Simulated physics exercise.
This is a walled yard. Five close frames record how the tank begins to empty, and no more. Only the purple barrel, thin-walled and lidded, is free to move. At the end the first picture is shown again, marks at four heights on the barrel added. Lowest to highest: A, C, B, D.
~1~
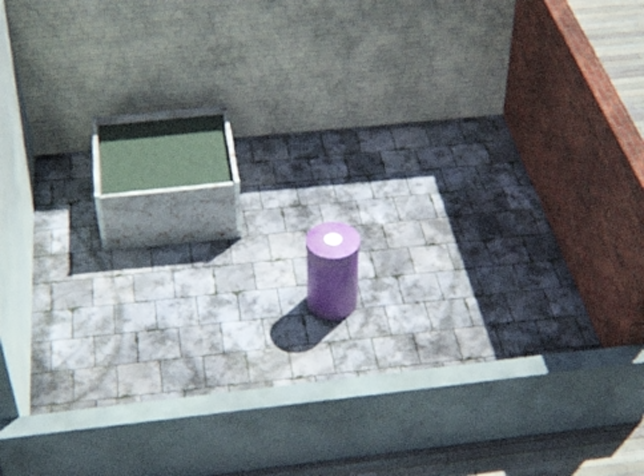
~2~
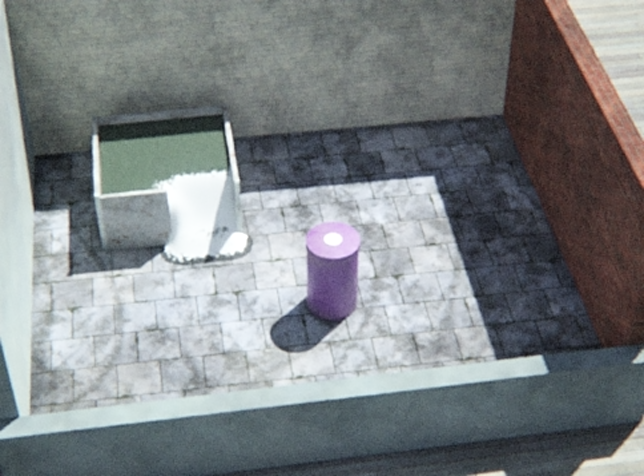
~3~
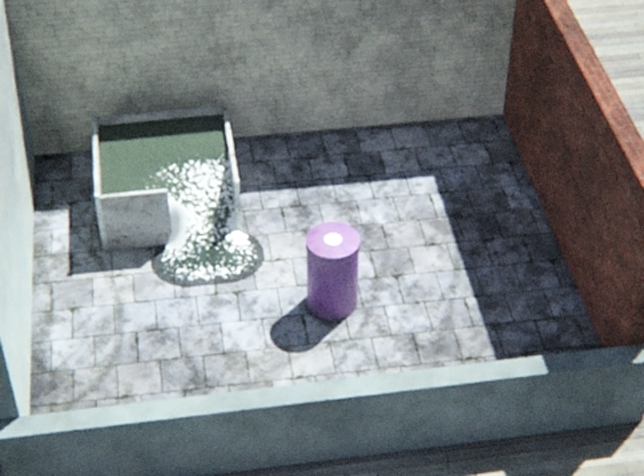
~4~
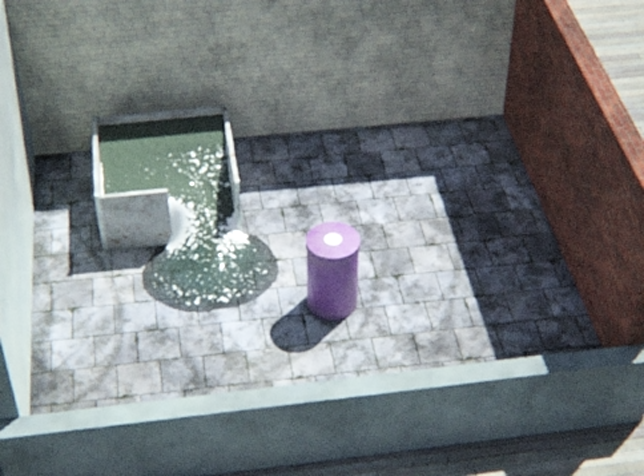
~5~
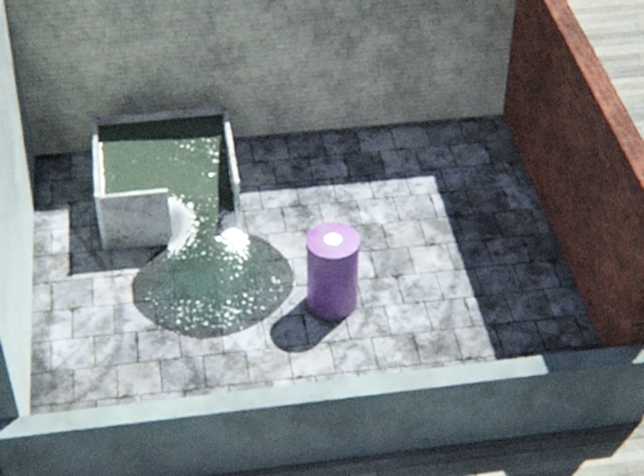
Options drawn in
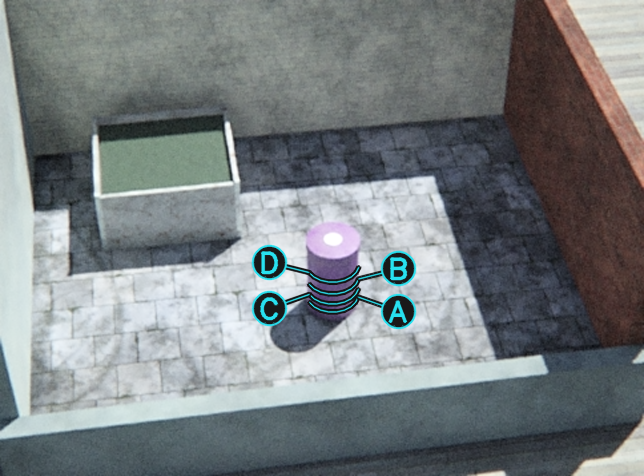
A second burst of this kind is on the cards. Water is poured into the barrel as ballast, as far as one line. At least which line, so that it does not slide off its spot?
It is C.
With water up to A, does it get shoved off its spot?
Yes.
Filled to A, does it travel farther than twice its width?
No.
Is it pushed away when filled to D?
No.
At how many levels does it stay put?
Three of the four.
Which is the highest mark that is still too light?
It is A.
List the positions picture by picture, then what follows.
In the first picture, lid of the purple barrel at (332, 240); tank full, its middle at (164, 155).
In the second picture, 1 % of the ground under water, its edge towards the barrel at (233, 254).
In the third picture, 3 % of the ground under water, its edge towards the barrel at (247, 268).
In the fourth picture, 5 % of the ground under water, its edge towards the barrel at (261, 283).
In the fifth picture, lid of the purple barrel at (332, 240); 8 % of the ground under water, its edge towards the barrel at (280, 289).
In cyan, A at (336, 311); B at (336, 293); C at (336, 303); D at (336, 281); from the bottom up A, C, B, D.
For mark A, it is pushed about its own width away.
For mark B, it does not move.
For mark C, it shifts by a finger or two and stays.
For mark D, it does not move.
